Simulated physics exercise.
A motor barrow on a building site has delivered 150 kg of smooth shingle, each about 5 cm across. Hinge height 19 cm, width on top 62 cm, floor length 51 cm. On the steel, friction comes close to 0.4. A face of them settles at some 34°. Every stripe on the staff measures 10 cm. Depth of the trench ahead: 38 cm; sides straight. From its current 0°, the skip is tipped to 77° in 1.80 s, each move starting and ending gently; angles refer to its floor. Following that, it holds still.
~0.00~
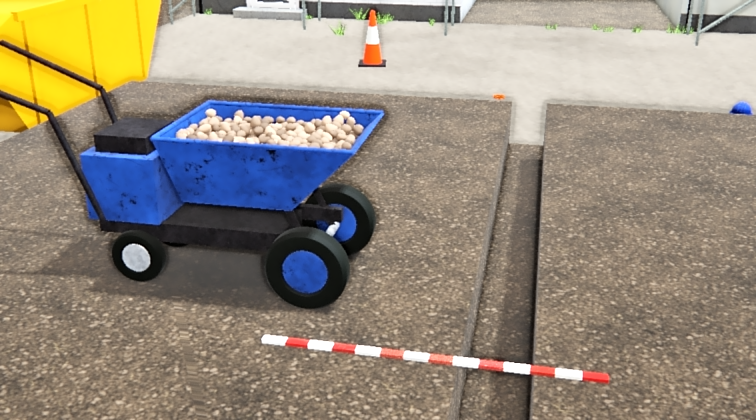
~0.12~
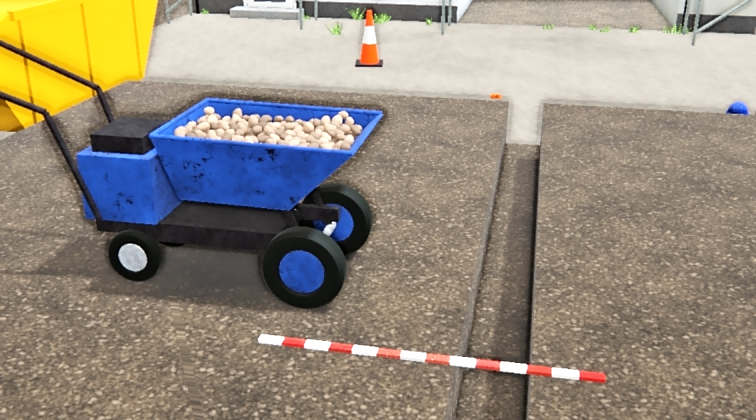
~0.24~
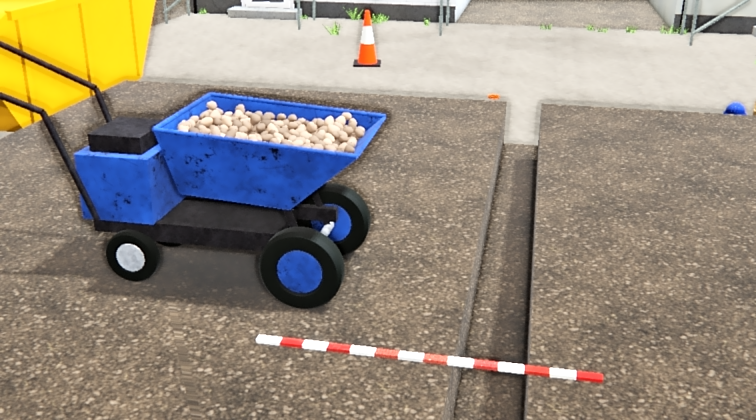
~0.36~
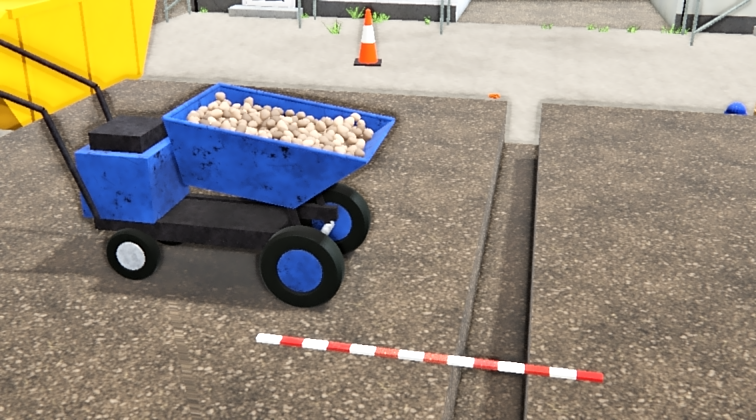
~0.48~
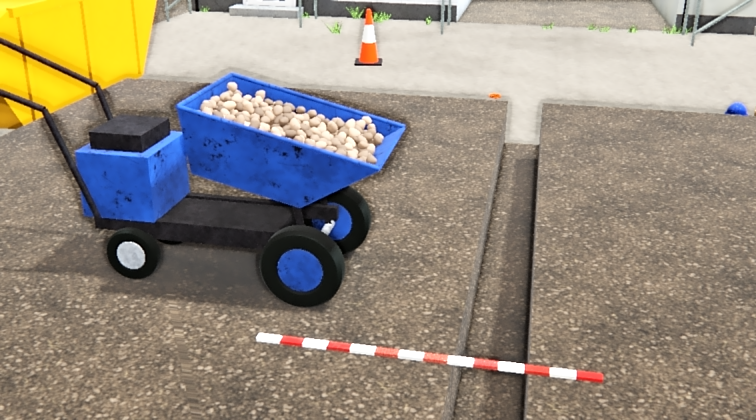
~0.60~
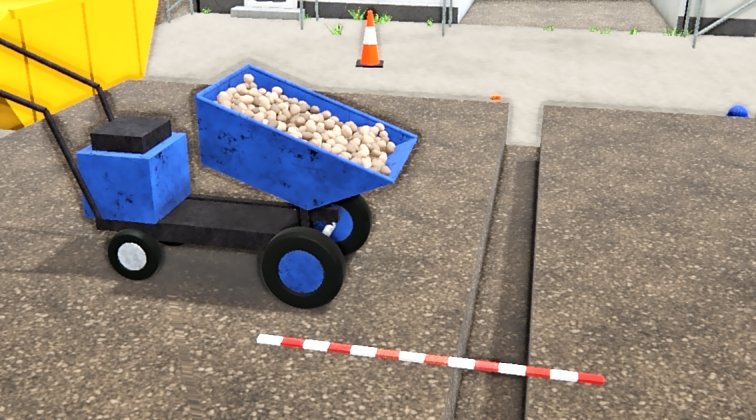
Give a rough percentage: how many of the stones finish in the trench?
95 %.
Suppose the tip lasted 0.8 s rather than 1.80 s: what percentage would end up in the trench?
My guess is near 90 percent.
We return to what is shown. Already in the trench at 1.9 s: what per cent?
By then, around 80 percent.
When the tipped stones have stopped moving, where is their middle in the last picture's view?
(497, 348).
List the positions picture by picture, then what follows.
The first frame shows lip at (353, 153), floor tilted 0°, highest stones at (313, 124).
The second frame shows lip at (352, 154), floor tilted 1°, highest stones at (284, 123); the stones move at 0.1 m/s on average.
The third frame shows lip at (357, 157), floor tilted 4°, highest stones at (232, 119); the stones move at 0.3 m/s on average.
In the fourth frame, the skip is at 8°, its lip at (367, 162); the top of the load is at (219, 109); the stones move at 0.4 m/s on average.
In the fifth frame, the skip is at 14°, its lip at (379, 169); the top of the load is at (230, 99); the stones move at 0.5 m/s on average.
In the sixth frame, the skip is at 20°, its lip at (393, 182); the top of the load is at (245, 89); the stones move at 0.5 m/s on average.
After 1.4 s the floor is at 65°; 92 % in the skip, 4 % short of the trench, 4 % in the trench; the foremost stones are at (484, 293).
After 1.9 s the floor is at 77°; 13 % in the skip, 6 % short of the trench, 81 % in the trench; the foremost stones are at (529, 331).
After 2.2 s the floor is at 77°; 1 % in the skip, 5 % short of the trench, 93 % in the trench; the foremost stones are at (540, 348).
After 4.2 s the floor is at 77°; 0 % in the skip, 5 % short of the trench, 95 % in the trench; the foremost stones are at (545, 350).
